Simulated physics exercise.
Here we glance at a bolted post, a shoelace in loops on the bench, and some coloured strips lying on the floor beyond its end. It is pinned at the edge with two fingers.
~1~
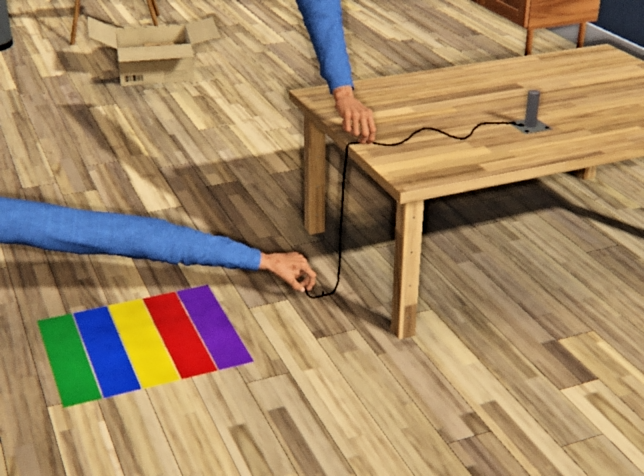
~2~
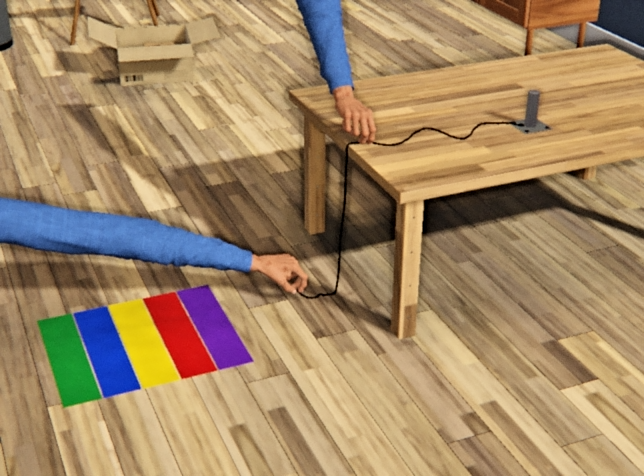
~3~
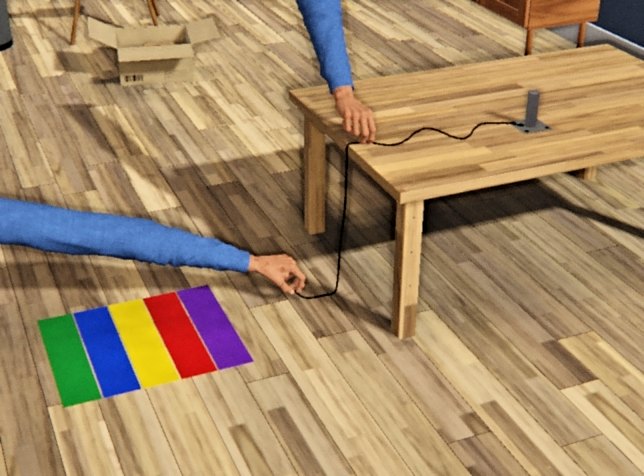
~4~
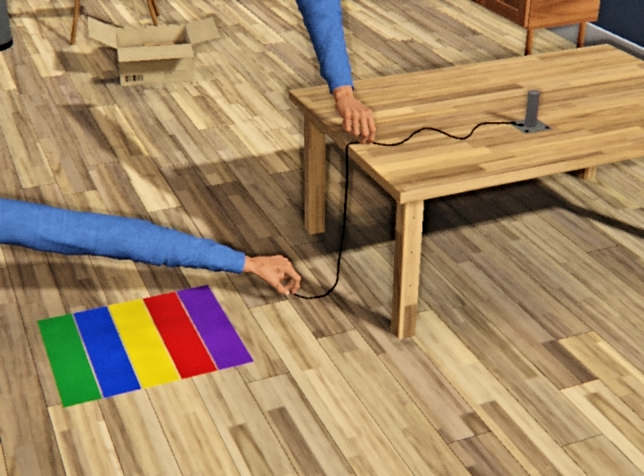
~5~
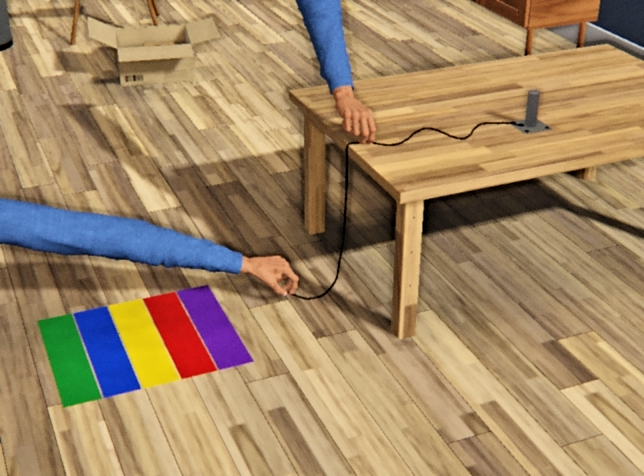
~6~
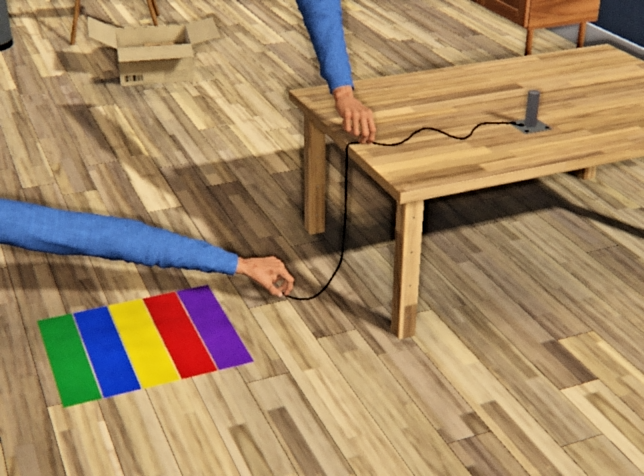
A hand near the floor slowly draws the free end of a dark cord slightly left, toward coloured strips with purple nearest, while another hand pins the cord at the edge of a wooden table and the rest stays still.
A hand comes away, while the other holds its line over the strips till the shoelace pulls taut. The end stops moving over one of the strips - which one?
The yellow strip.
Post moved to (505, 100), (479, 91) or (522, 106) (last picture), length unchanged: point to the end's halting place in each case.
The first try gives (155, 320), the second (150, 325) and the third (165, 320).
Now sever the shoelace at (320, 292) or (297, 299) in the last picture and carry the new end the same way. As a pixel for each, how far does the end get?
The first cut gives (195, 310) and the second gives (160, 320).
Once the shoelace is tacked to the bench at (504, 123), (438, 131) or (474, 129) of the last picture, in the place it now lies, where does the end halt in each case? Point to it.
Try by try, around (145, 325), (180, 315) and (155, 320).
Early on, end near (208, 310); over purple.
Midway, end near (163, 320); over red.
At the end of the slack, end near (137, 325); over yellow. It gets as far as the yellow strip.
